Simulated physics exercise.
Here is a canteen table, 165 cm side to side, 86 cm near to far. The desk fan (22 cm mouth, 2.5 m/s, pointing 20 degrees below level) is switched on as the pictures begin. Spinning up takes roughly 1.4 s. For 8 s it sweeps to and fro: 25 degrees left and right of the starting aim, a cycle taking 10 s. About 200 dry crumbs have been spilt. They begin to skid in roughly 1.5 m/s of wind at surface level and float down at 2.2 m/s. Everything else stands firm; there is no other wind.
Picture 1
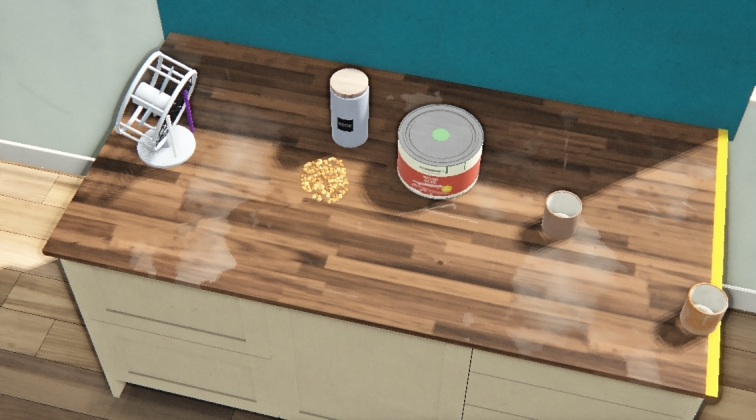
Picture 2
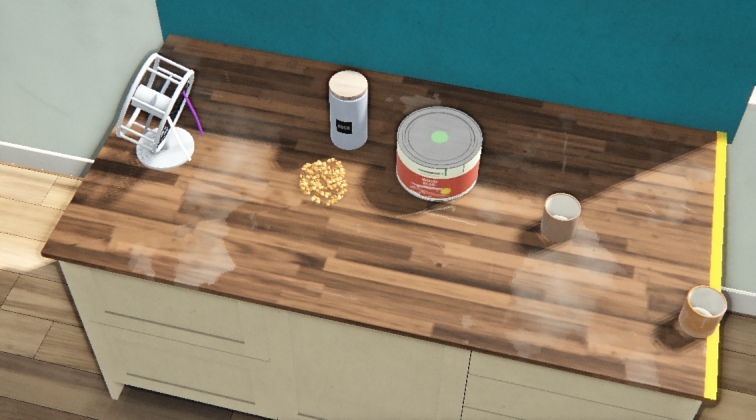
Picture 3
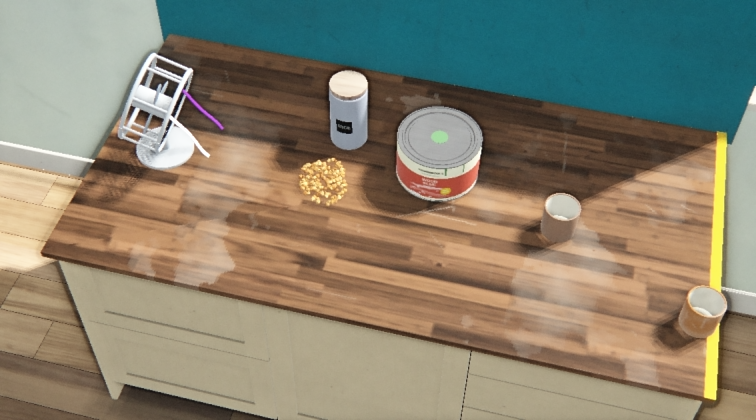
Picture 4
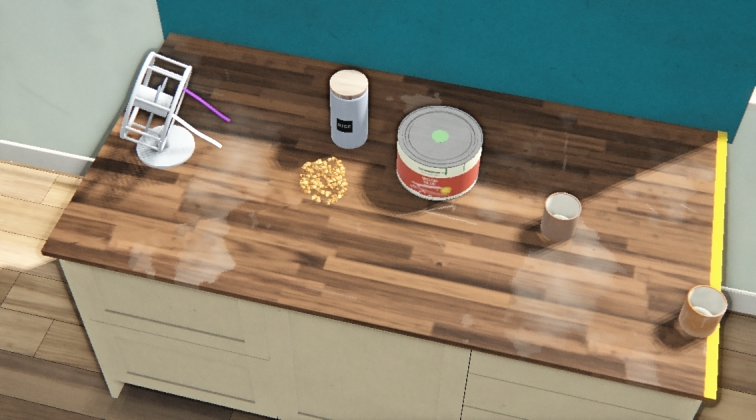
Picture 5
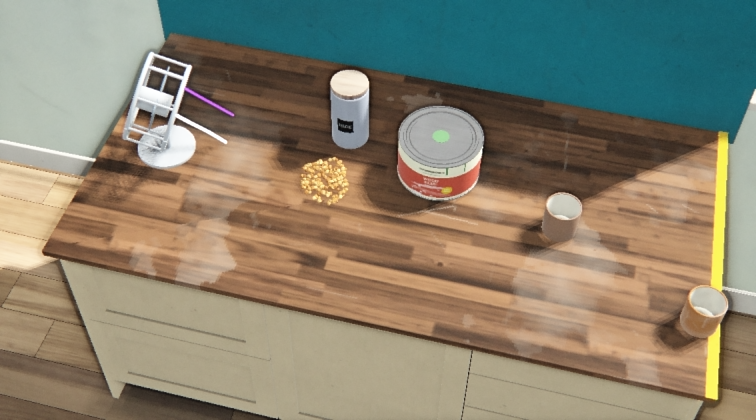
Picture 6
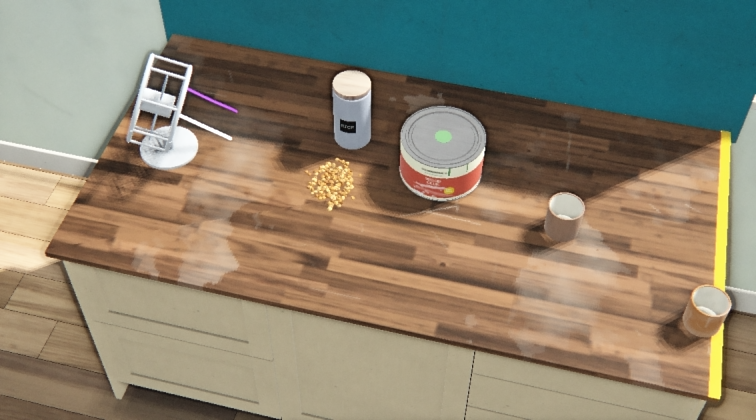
A wooden counter holding a tin, jar and two cups as a small fan's ribbons lift, then golden crumbs begin scattering slightly.
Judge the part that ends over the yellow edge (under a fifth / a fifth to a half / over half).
Of the dry crumbs, over half end over the yellow edge.
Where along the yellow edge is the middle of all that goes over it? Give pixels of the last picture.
Near (721, 382).
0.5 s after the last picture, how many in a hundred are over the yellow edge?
Near 0 %.
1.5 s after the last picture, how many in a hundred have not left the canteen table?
About 50 %.
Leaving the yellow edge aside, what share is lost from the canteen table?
About 30 %.
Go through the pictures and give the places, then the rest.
The middle of the dry crumbs is near (325, 179), none has stirred yet and the mouth of the desk fan is at (157, 102), in the first picture.
The middle of the dry crumbs is near (324, 180), none has stirred yet and the yellow edge is centred on (722, 253), in the second picture.
The middle of the dry crumbs is near (324, 179), none has stirred yet, the top of a jar is at (348, 83) and the top of a large tin is at (440, 137), in the third picture.
The middle of the dry crumbs is near (324, 178), none has stirred yet and the head of the desk fan has turned about 10 degrees towards the back, in the fourth picture.
The middle of the dry crumbs is near (325, 179) and none has stirred yet, in the fifth picture.
The middle of the dry crumbs is near (332, 183), the farthest in sight from the desk fan is at (353, 198), about 30 % have left their places and the head of the desk fan has turned about 16 degrees towards the back, in the sixth picture.
Then, 0.5 s after the last picture the count stands so, 0 % are over the yellow edge; the middle of those left on the top is near (486, 259).
Then, 1.5 s after the last picture the count stands so, 22 % are over the yellow edge; the middle of those left on the top is near (664, 337).
Then, 3.3 s after the last picture the count stands so, 30 % are over the yellow edge; the middle of those left on the top is near (667, 346).
Then, 6.9 s after the last picture, at the end, 67 % are over the yellow edge.
